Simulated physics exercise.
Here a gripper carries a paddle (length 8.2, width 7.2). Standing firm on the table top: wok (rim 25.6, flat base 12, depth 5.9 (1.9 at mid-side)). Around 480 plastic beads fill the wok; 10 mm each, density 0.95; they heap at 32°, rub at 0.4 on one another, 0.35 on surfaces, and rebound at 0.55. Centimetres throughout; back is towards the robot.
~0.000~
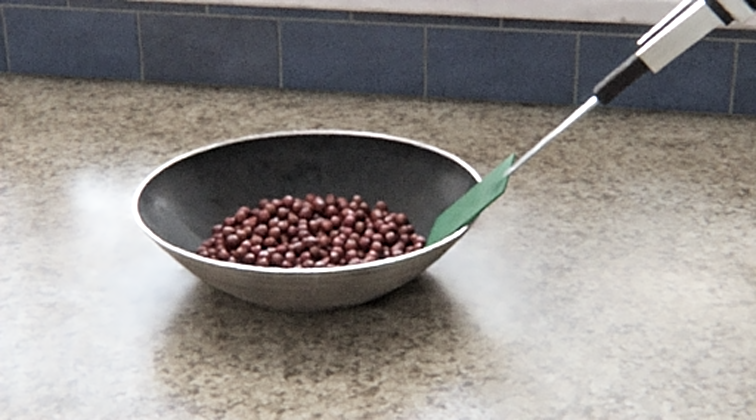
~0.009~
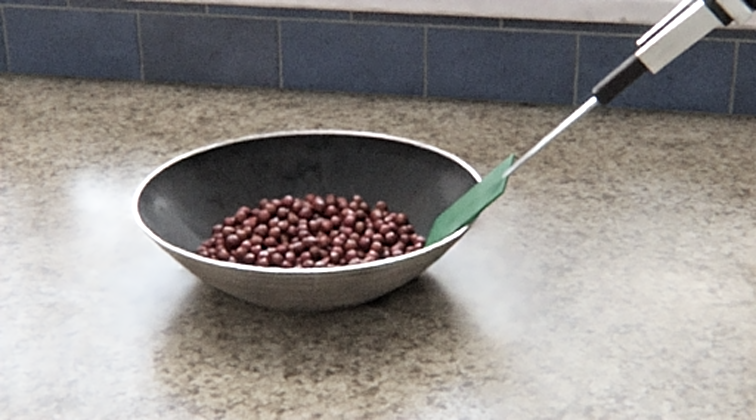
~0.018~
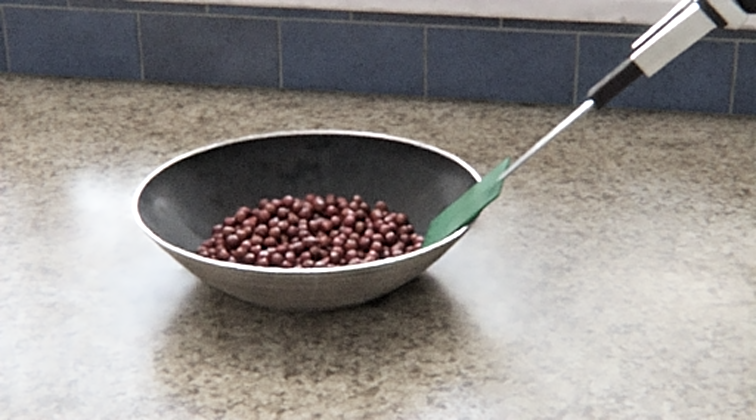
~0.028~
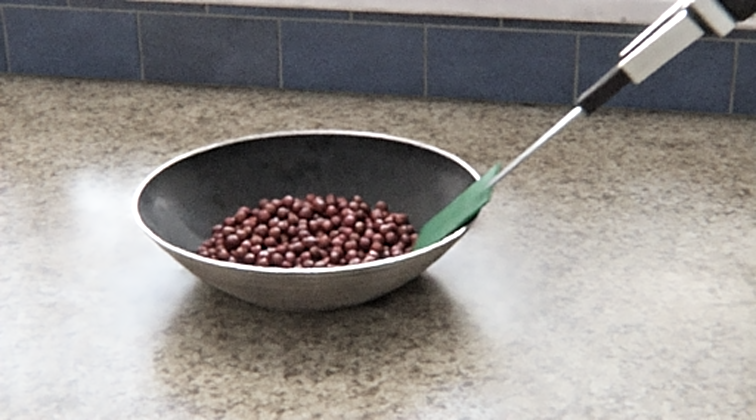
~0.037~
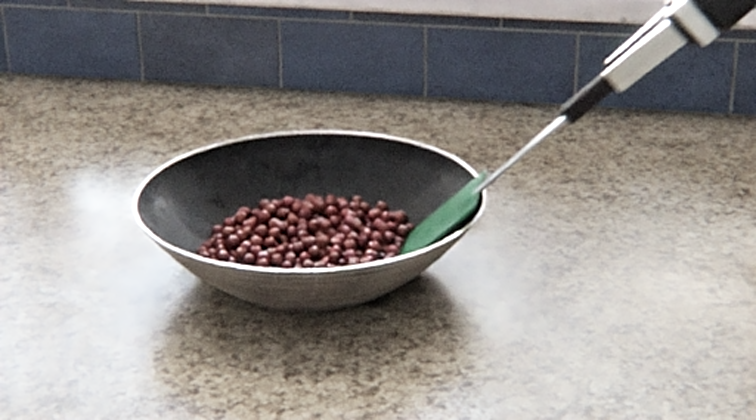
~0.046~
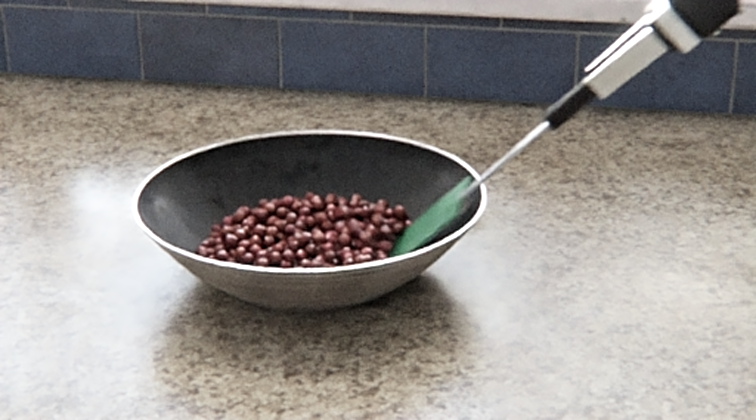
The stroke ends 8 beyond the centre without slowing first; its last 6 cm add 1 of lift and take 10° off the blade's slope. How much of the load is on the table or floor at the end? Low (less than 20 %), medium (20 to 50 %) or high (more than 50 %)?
Answer: Medium; 20 to 50 % of the plastic beads finish on the table or floor.
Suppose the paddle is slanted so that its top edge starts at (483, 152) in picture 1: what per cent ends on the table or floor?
Some 35 per cent.
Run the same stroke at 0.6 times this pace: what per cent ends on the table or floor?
Some 15 per cent.
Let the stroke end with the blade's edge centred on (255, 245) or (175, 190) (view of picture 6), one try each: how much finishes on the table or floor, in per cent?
Some 0 and 40 per cent.
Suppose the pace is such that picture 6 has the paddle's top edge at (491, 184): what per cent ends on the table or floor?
About 5 per cent.
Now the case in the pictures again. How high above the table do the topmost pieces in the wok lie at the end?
Some 4.5 cm.
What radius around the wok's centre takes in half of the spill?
Roughly 30 cm.
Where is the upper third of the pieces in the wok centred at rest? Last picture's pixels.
Near (233, 236).
After 0.08 s, sloping 45°, highest piece 7 above the table; 485 in the wok.
After 0.12 s, sloping 43°, highest piece 9 above the table; 485 in the wok.
After 0.33 s, sloping 35°, highest piece 13 above the table; 332 in the wok, 56 on the table or floor, 97 on the blade or in flight.
After 1.38 s, sloping 35°, highest piece 4 above the table; 332 in the wok, 153 on the table or floor.
In the end, 332 in the wok, 153 on the table or floor. That is 32 % on the table or floor.
